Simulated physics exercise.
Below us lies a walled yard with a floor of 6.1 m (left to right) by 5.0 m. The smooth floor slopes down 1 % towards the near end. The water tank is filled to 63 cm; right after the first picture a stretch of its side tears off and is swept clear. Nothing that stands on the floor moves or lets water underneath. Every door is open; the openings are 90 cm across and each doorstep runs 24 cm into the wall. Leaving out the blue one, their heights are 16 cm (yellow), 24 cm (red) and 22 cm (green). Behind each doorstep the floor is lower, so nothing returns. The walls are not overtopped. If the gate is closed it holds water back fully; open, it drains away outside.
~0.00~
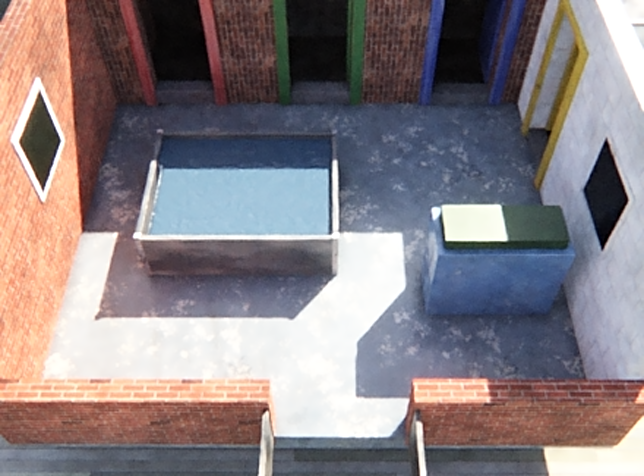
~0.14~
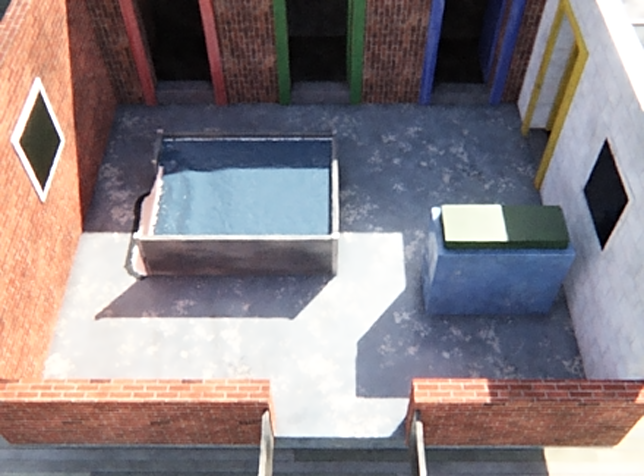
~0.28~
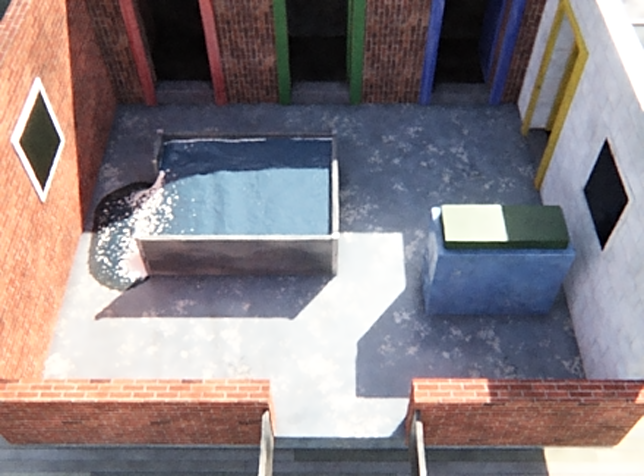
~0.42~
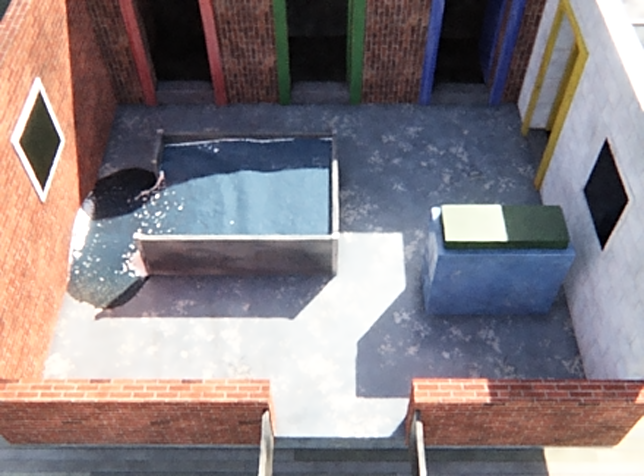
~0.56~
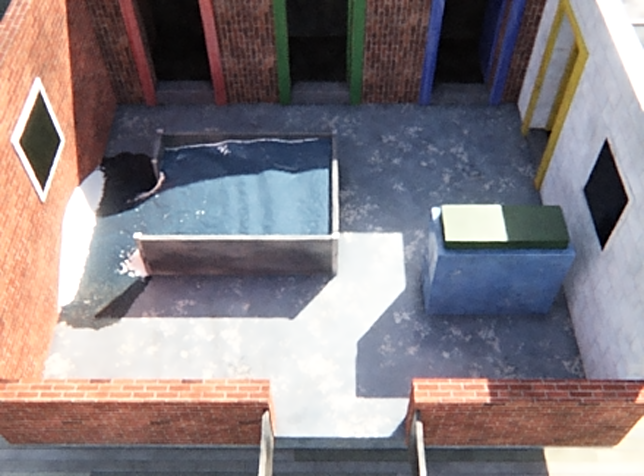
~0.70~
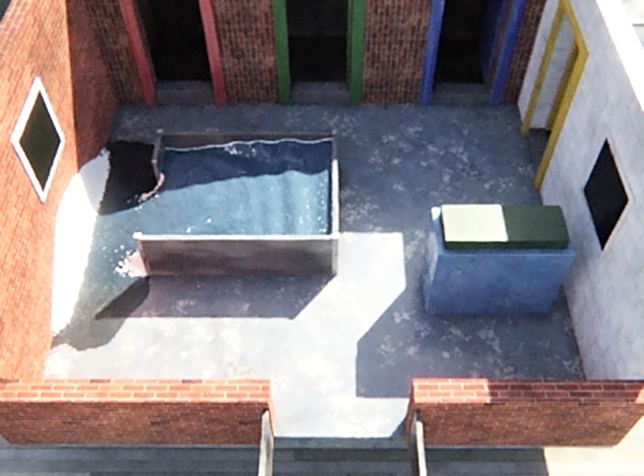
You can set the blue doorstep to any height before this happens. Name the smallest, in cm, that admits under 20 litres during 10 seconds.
It would have to be roughly 8 cm high.
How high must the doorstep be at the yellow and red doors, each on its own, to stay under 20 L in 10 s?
About 10.0 cm at yellow and 17 cm at red.
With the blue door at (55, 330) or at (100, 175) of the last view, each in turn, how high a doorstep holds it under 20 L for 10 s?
About 17 and 22 cm.
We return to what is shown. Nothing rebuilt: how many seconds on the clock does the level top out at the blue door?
Near 8.0 s.
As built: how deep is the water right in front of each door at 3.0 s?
Depths in cm: Yellow 0, blue 0, red 20, green 6.
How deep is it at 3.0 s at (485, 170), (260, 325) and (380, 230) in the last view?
Roughly 0, 4 and 0 cm, in turn.
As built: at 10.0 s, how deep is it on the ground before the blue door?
About 9.5 cm.
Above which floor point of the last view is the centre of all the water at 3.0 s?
Around (197, 242).
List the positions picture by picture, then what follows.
The first frame shows still water, 63 cm deep, in the water tank at (243, 186); the blue door at (469, 48) is dry.
In the second frame, water pours out at (156, 221) and has run 0.3 m, to (132, 261); about 9 cm deep outside, 63 cm at the back.
In the third frame, the gap is at (157, 223), the front 0.8 m out at (100, 220); the back of the water tank holds 63 cm.
In the fourth frame, the gap is at (157, 225), the front 1.0 m out at (96, 186); the back of the water tank holds 63 cm.
In the fifth frame, the gap is at (157, 225), the front 1.2 m out at (102, 164); the back of the water tank holds 63 cm.
In the sixth frame, water pours out at (157, 225) and has run 1.4 m, to (53, 340); about 13 cm deep outside, 59 cm at the back; the blue door at (469, 48), 4.9 m from the gap, is still 4.5 m from the nearest water.
After 1.4 s water covers 20 % of the floor, deepest (48 cm) near (80, 242); it has not reached the blue door.
After 3.0 s water covers 50 % of the floor, deepest (34 cm) near (33, 414); it has not reached the blue door.
After 10.0 s water covers 95 % of the floor, deepest (14 cm) near (503, 265); 9 cm at the blue door, 0 litres in over its 18 cm doorstep.
At the blue door as built, the water arrived by 3.5 s and peaked near 13 cm at 7.8 s.
With a doorstep of 6.5 cm, 33 litres would have come in within the 10 s; with 10 cm, 6 litres. So under 20 litres takes about 8 cm.
